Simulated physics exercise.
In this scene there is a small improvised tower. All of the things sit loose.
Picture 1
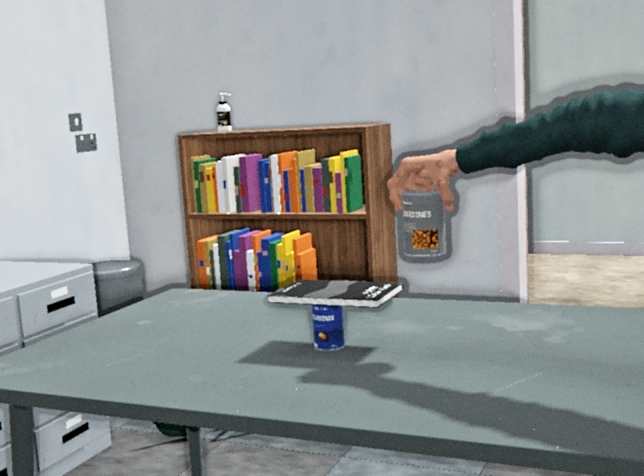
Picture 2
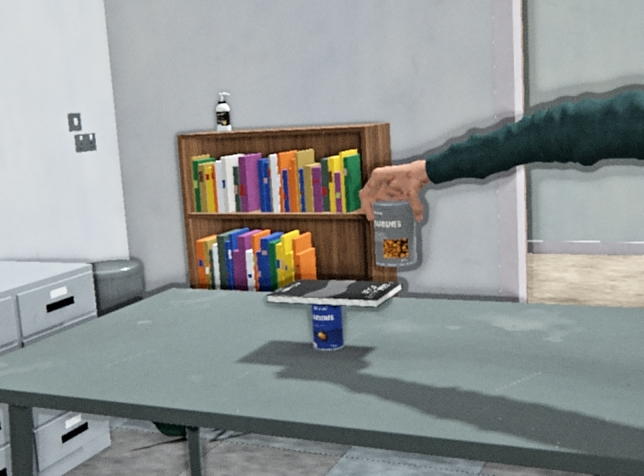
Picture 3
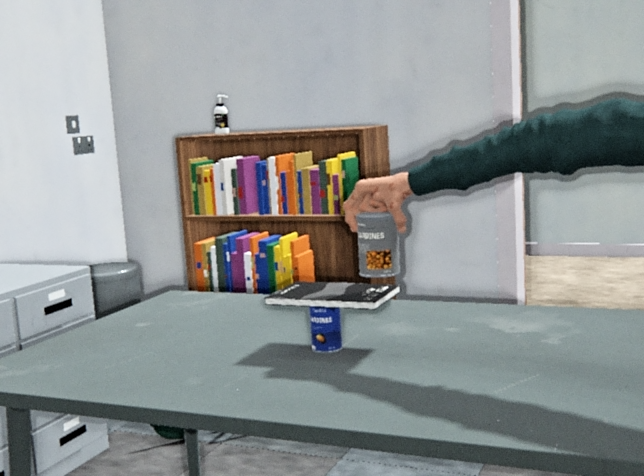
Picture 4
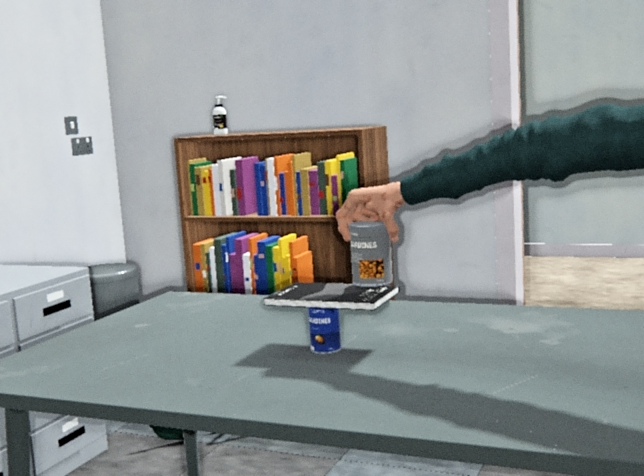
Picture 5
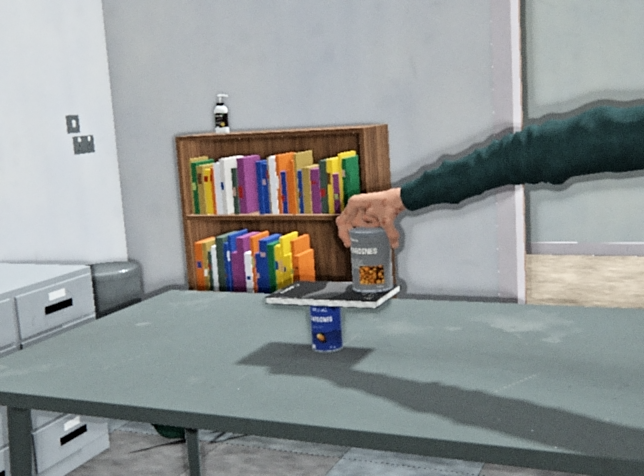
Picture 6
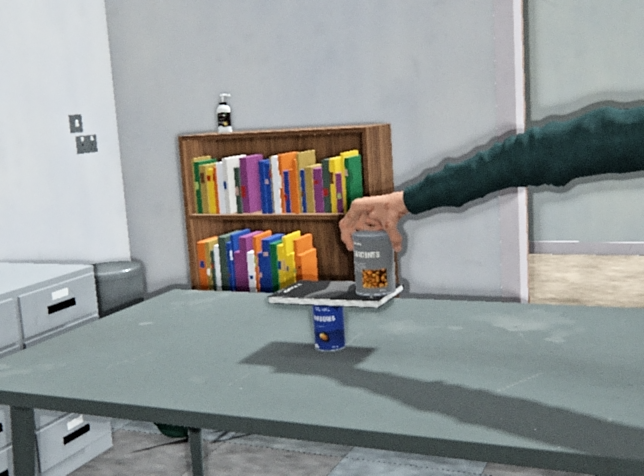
At the start, a hand in a dark green sleeve holds a grey tin above and to the right of a flat, dark book-like slab resting on a blue tin on a table. The hand moves left and lowers the tin onto the slab's right side, keeping its grip on it.
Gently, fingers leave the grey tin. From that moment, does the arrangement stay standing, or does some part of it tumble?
The stack is too shaky.
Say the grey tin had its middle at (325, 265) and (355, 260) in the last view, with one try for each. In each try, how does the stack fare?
Try one, the stack stays standing; try two, it collapses.
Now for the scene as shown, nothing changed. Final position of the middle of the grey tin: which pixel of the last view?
Somewhere around (453, 337) in the last picture.
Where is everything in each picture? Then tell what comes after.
In the first frame, coming down; grey tin (424, 223); blue tin (328, 322).
In the second frame, coming down; grey tin (395, 233); blue tin (327, 321).
In the third frame, coming down; grey tin (378, 244); blue tin (326, 324).
In the fourth frame, coming down; grey tin (371, 253); blue tin (324, 325).
In the fifth frame, coming down; grey tin (371, 259); blue tin (326, 323).
In the sixth frame, set down, still held; grey tin (374, 262); blue tin (329, 322).
Then, 0.30 s after the last picture, grey tin now fallen; black book tipped 42° from how it was.
Then, 0.50 s after the last picture, black book tipped 60° from how it was.
Then, 0.80 s after the last picture, black book now fallen; blue tin slid a little.
At rest, fallen, black book and grey tin; blue tin in place. Seen from the same camera at the end, grey tin near (453, 336). The stack comes apart.
